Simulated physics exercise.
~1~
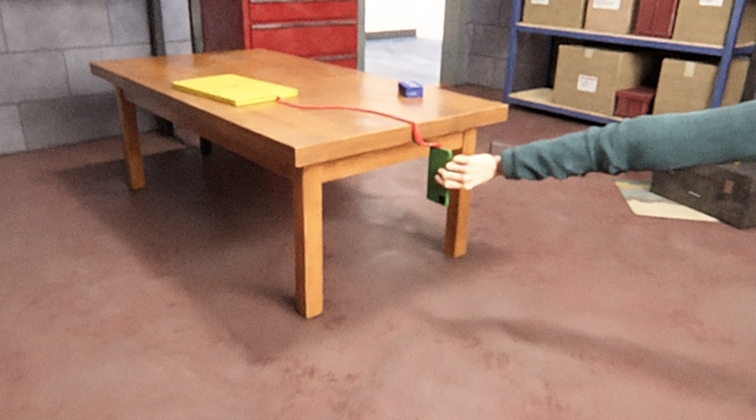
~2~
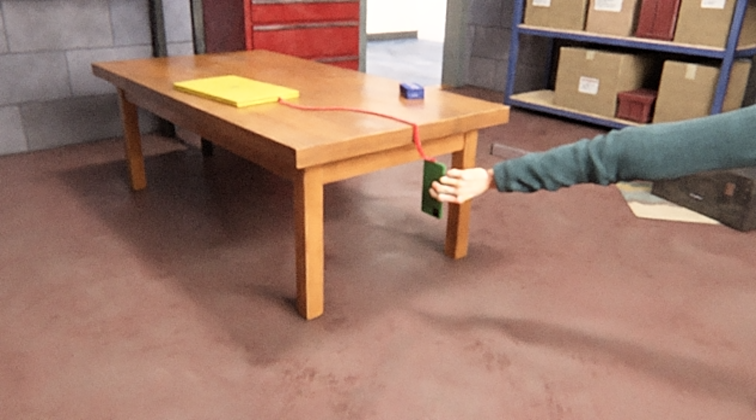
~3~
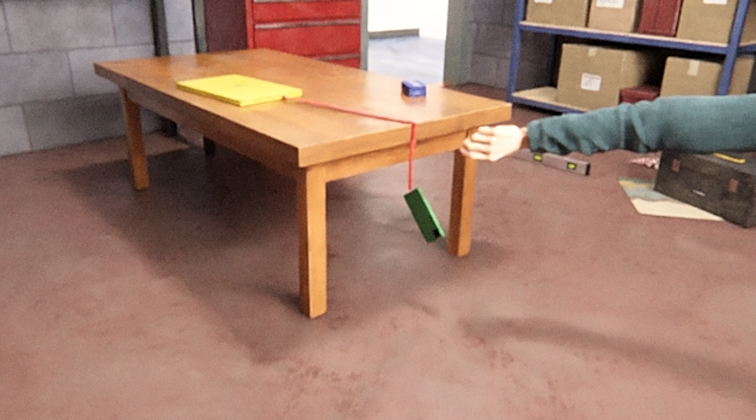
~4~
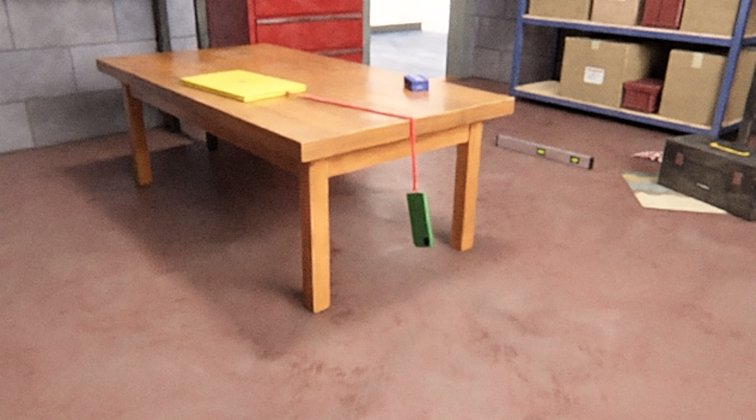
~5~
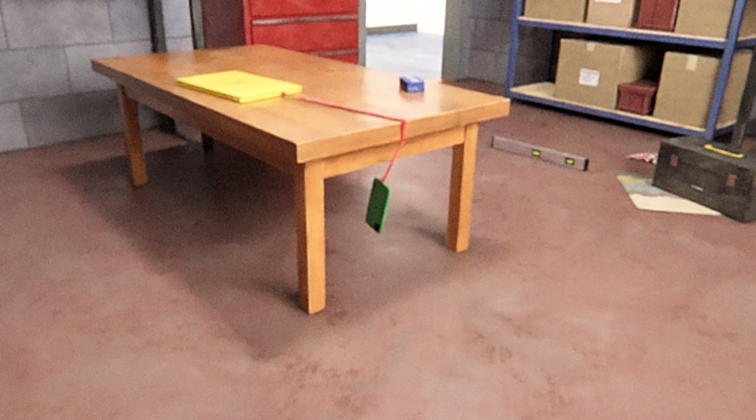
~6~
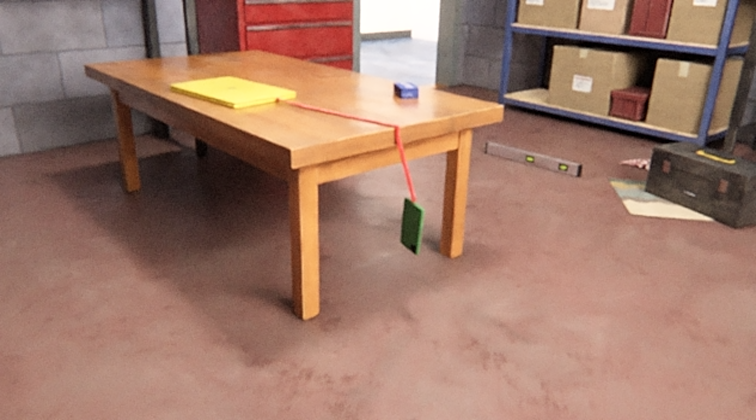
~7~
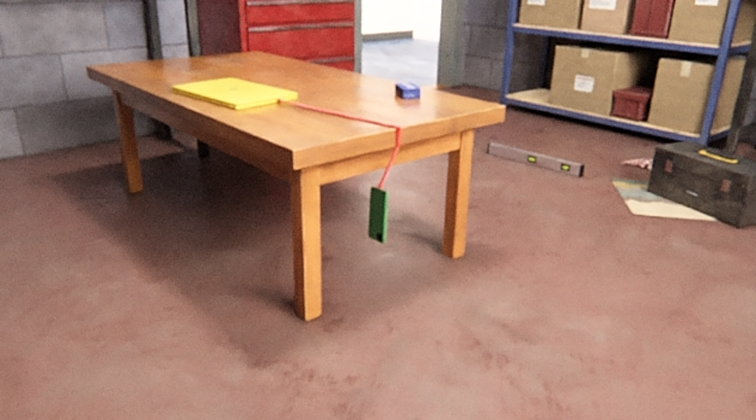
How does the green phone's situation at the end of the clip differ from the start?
At the start the green phone is held by the hand close to the right front corner of the workbench. By the end it hangs freely from the red ribbon, lower down and further to the left, below the table edge.
A hand in a teal sleeve reaches in from the right and holds a green phone just past the near right end of a wooden workbench, in a workshop seen from slightly above by a swaying camera. A red ribbon runs from the phone across the top to a flat yellow laptop, with a small blue box near the far edge. The hand lowers the phone a little, lets go and draws back out of view. The phone drops slightly and swings left and right on the ribbon. It ends hanging below the edge, while the laptop and box stay put.
